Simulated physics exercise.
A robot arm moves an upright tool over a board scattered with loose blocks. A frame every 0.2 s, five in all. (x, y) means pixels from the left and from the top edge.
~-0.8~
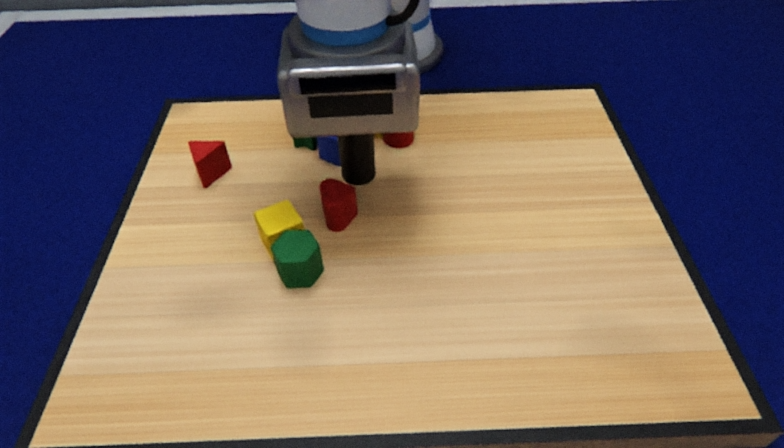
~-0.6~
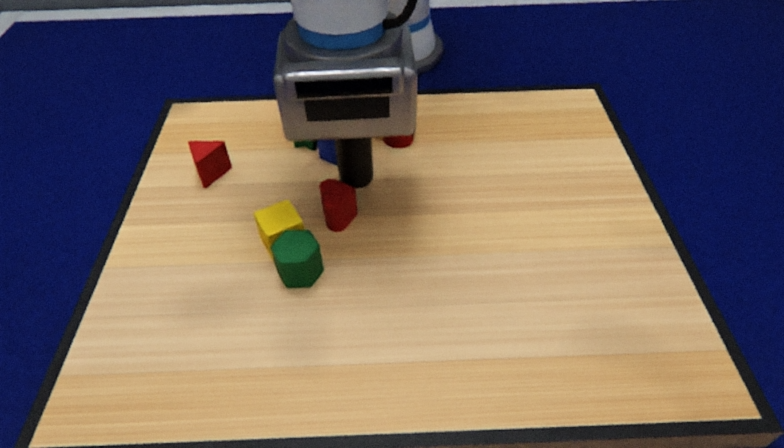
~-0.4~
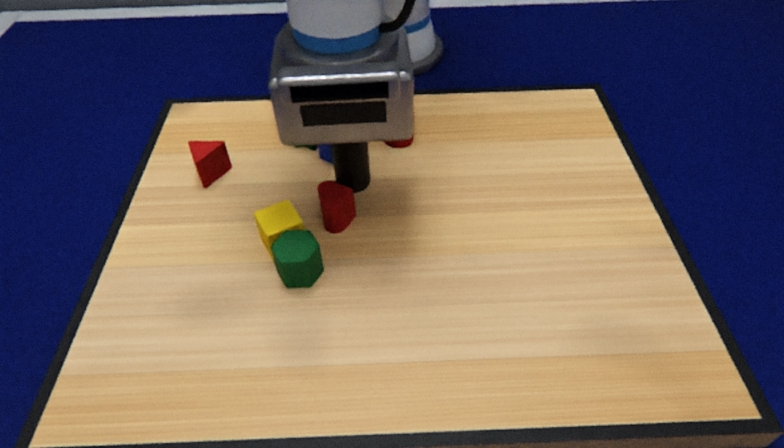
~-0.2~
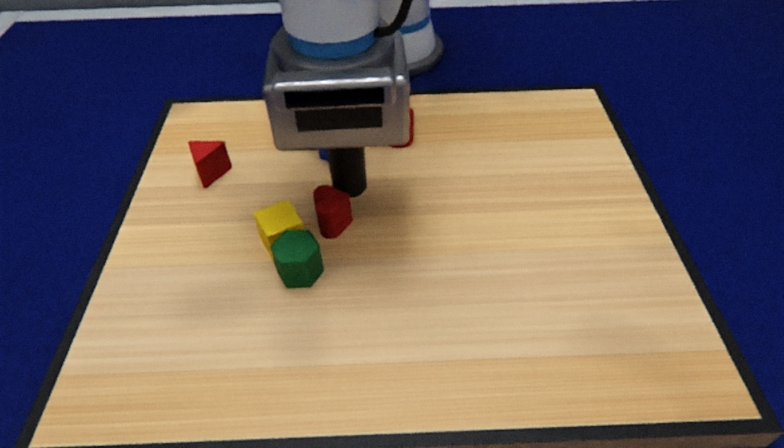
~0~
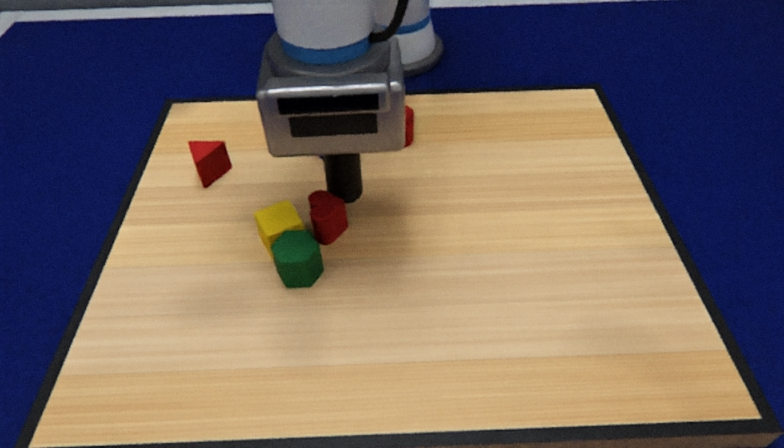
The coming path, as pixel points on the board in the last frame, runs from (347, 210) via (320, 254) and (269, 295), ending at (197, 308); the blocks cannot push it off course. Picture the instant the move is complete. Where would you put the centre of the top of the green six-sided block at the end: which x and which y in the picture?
My estimate: (247, 322).
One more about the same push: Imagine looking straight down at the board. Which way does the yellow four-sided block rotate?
It makes a clockwise turn.
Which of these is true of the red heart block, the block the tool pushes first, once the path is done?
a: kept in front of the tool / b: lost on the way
That would be b.
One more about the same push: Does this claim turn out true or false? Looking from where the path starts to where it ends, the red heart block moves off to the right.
It is false.
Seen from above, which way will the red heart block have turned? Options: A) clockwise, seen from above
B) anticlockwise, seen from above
B (anticlockwise, seen from above)
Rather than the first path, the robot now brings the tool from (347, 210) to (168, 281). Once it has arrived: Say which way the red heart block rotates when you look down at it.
Looking down: Anticlockwise.
What follows on the original path. One third of the way, tool (316, 237); yellow four-sided block (269, 225), turned 40° clockwise; green six-sided block (271, 283), turned 60° clockwise; red heart block (299, 256), turned 35° anticlockwise.
Two thirds of the way, tool (262, 279); yellow four-sided block (269, 225), turned 40° clockwise; green six-sided block (247, 322), turned 105° clockwise; red heart block (284, 292), turned 70° anticlockwise.
At the end, tool (189, 290); yellow four-sided block (269, 225), turned 40° clockwise; green six-sided block (247, 322), turned 105° clockwise; red heart block (284, 292), turned 70° anticlockwise; blue four-sided block in place.
